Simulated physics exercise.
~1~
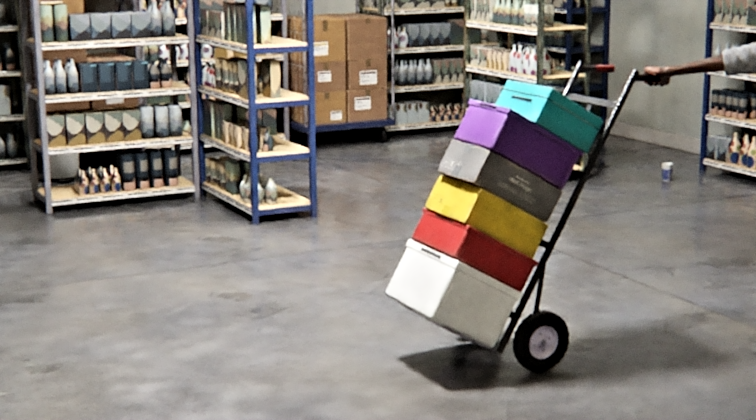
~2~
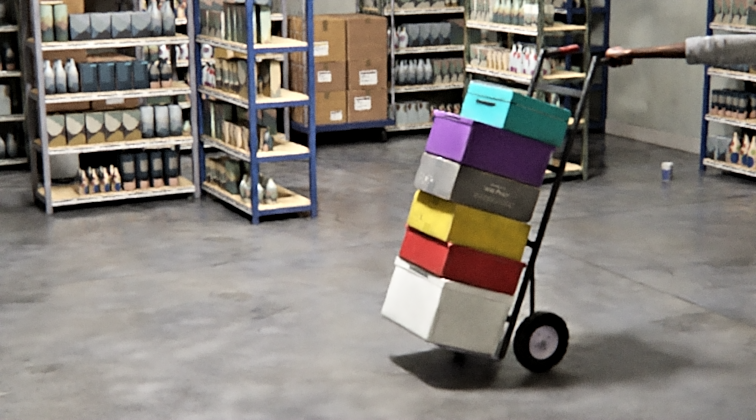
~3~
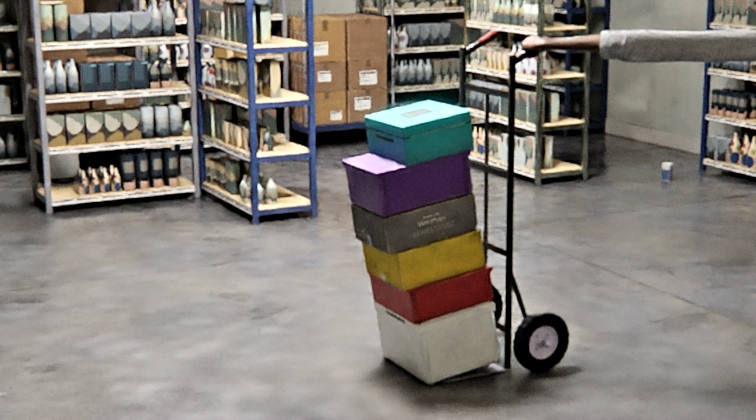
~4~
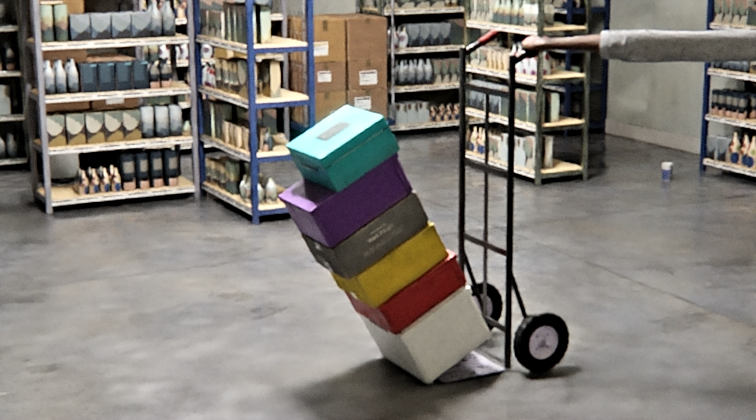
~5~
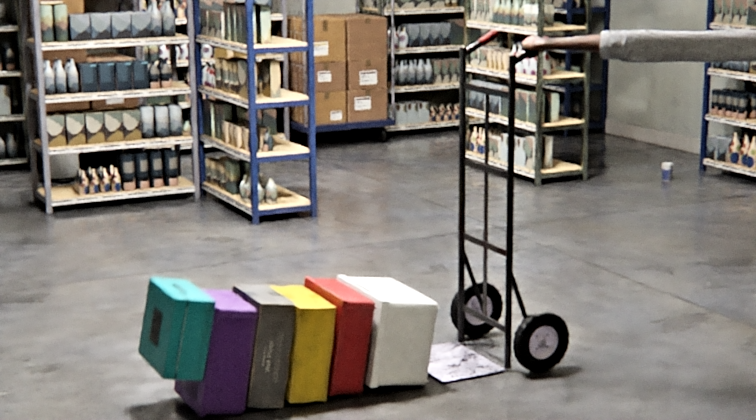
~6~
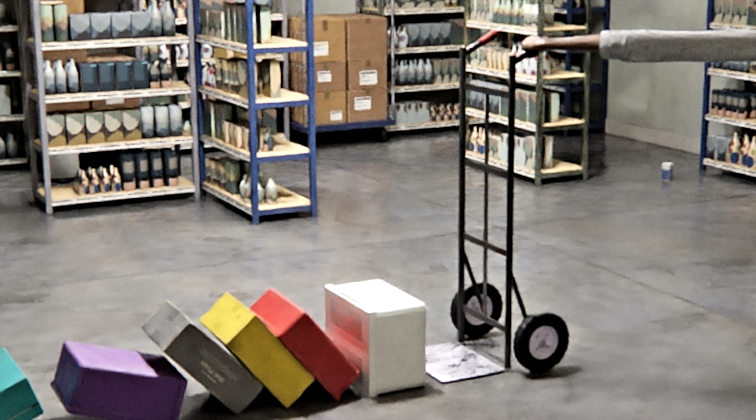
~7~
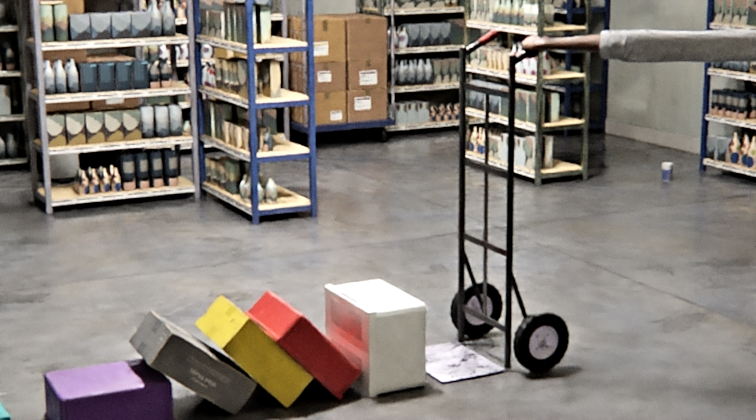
A hand truck stacked with six colourful boxes leans back toward the right, held at the handle by an outstretched arm in a storage room lined with shelves. The arm swings the truck upright, and its plate lands flat on the floor. The untied stack keeps going, tipping left away from the frame as one leaning column. It topples onto its side in a row, with the turquoise box farthest left. The boxes then spread apart, the turquoise one sliding almost out of view, while the white one rests tipped over beside the upright, emptied truck.
